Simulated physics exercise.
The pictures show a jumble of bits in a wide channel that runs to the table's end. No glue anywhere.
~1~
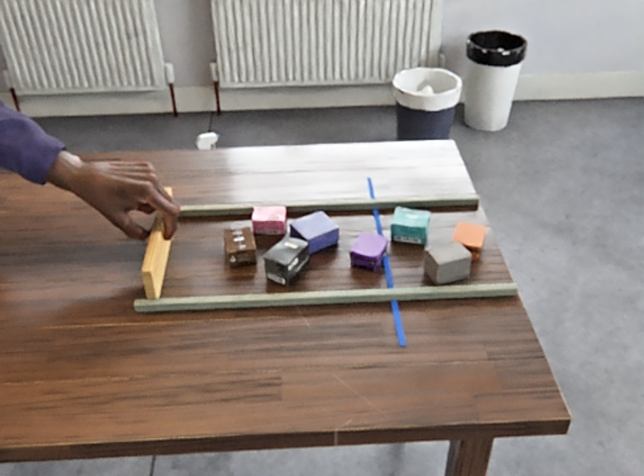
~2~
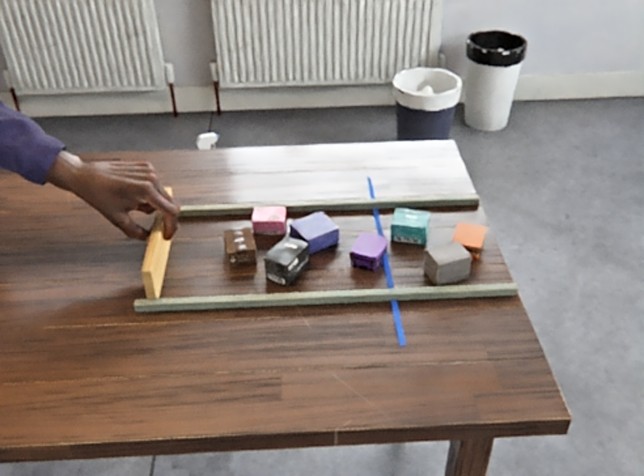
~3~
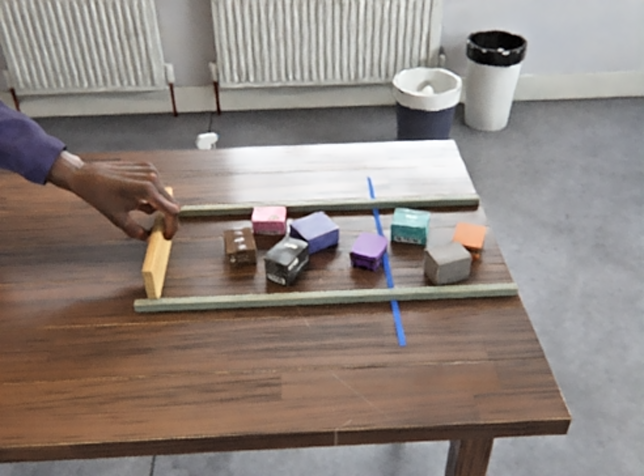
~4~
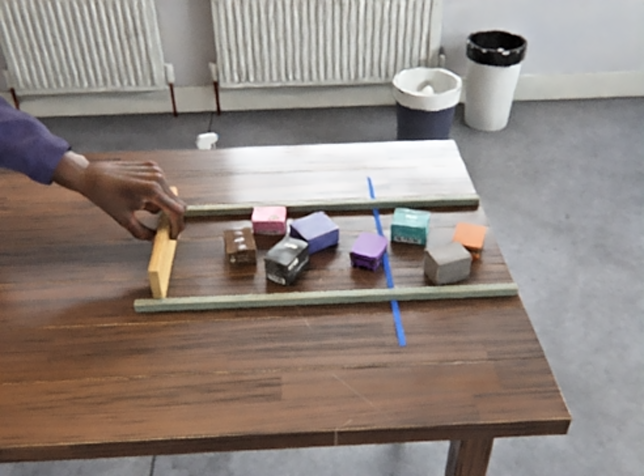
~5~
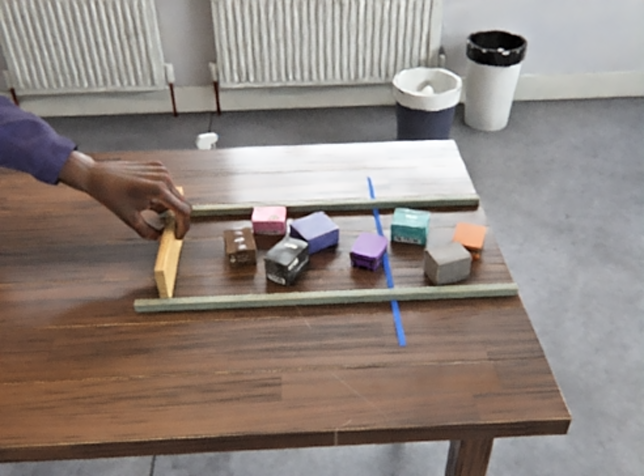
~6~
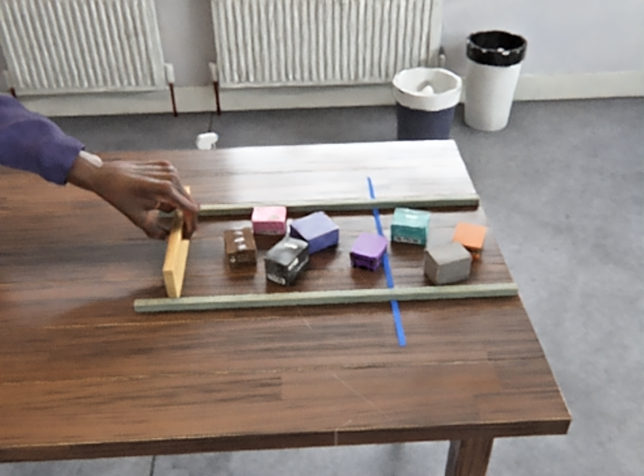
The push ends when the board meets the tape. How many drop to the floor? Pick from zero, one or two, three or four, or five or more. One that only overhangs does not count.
Outcome: The number that fall off is zero.
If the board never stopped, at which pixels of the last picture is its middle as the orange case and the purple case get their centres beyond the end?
For the orange case at (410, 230), for the purple case at (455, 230).
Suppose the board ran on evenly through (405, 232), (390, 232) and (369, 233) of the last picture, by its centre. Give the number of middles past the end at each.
Place by place, 0, 0 and 0.
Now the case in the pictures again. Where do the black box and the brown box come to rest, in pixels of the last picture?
Near (414, 268) and (397, 243).
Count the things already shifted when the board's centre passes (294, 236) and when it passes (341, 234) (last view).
The counts are 4 and 6.
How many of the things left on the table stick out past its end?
That would be 1.
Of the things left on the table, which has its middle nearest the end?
That is the orange case.
A little later, none off yet; orange case at rest near (468, 242); grey block at rest near (447, 263); turquoise box at rest near (410, 226).
When it is over, the number that fall off is zero.
